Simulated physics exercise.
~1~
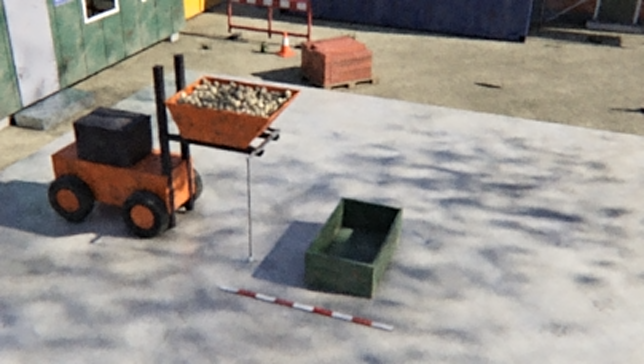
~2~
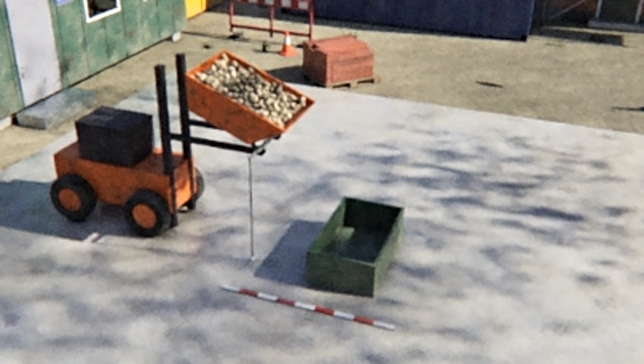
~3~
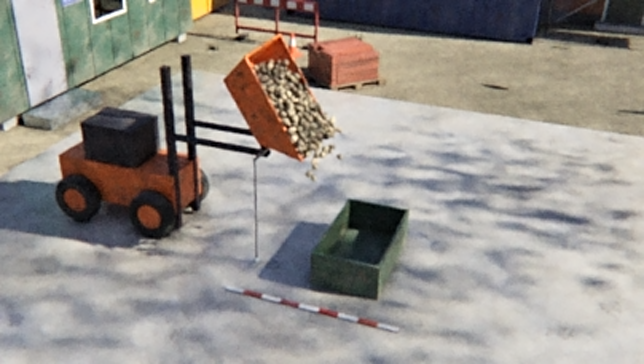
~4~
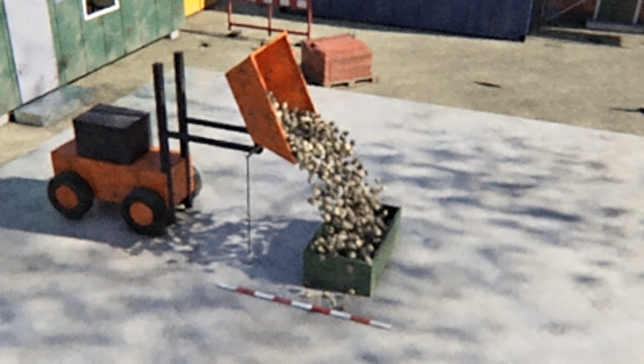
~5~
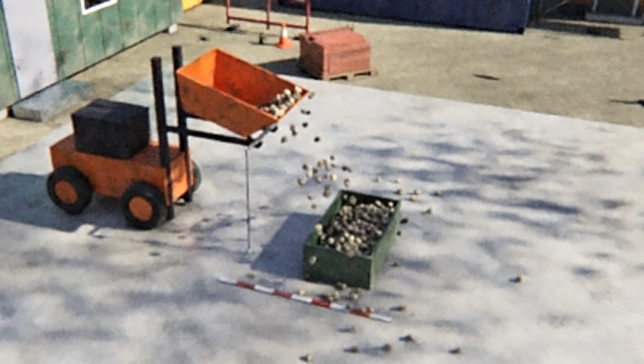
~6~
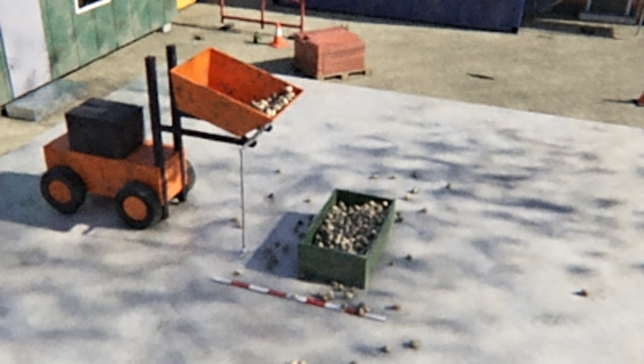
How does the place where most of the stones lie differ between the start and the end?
At the start the stones are heaped in the raised orange skip. By the end most of them lie lower and further right, in the green bin on the ground.
